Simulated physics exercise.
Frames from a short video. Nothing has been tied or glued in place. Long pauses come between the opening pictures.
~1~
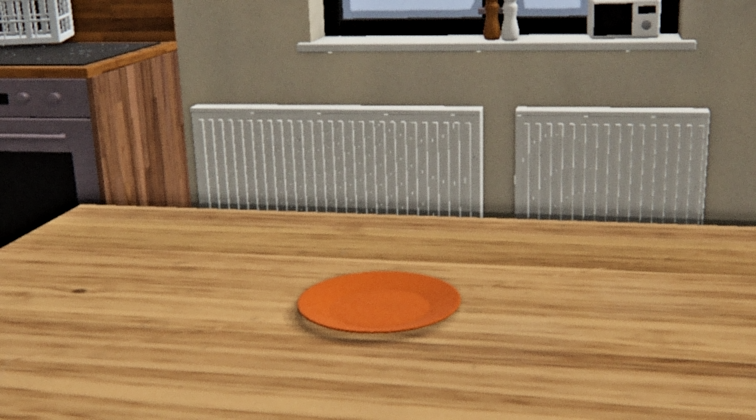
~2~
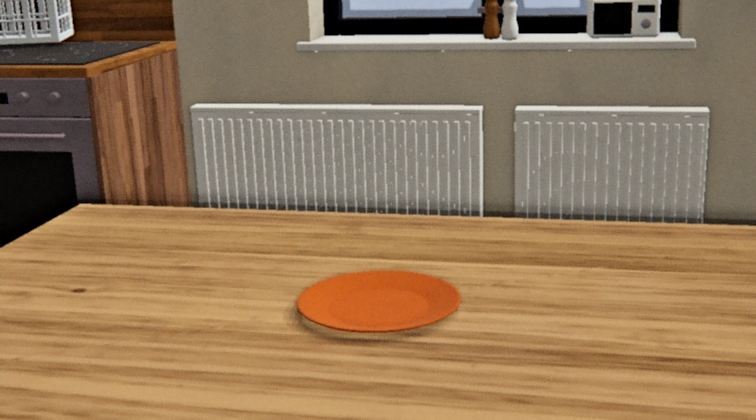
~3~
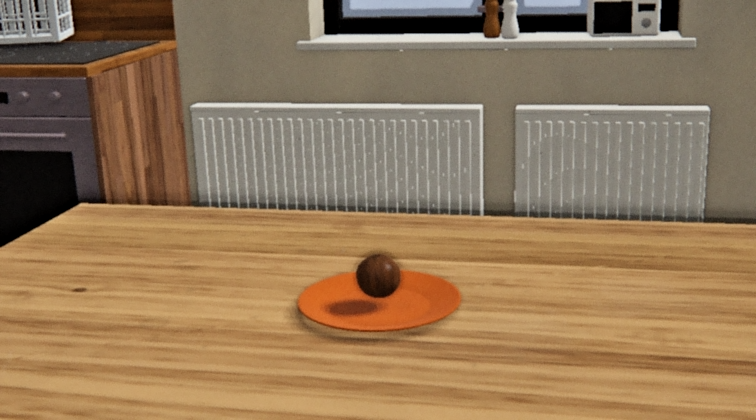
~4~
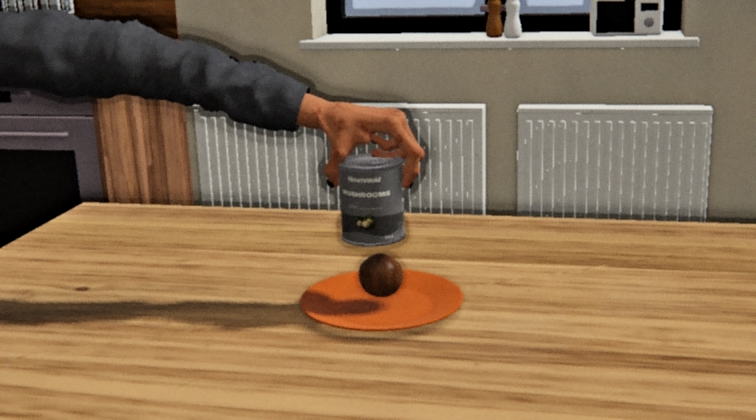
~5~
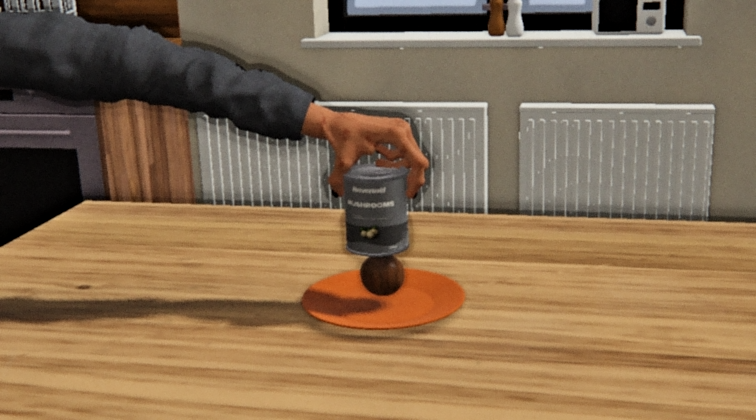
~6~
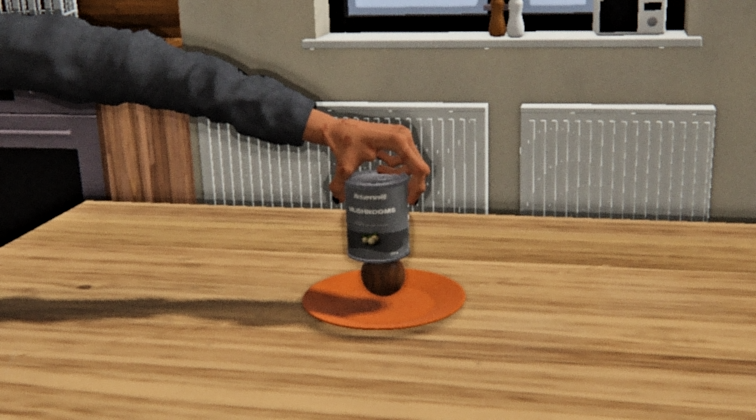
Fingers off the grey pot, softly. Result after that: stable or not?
Unstable.
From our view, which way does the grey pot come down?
That would be the viewer's left.
Then, 0.50 s after the last picture, grey pot now fallen.
Then, 0.80 s after the last picture, things are still on the move.
At rest, fallen, grey pot; the other 2 in place. Seen from the same camera at the end, grey pot near (216, 263). The pile comes apart.
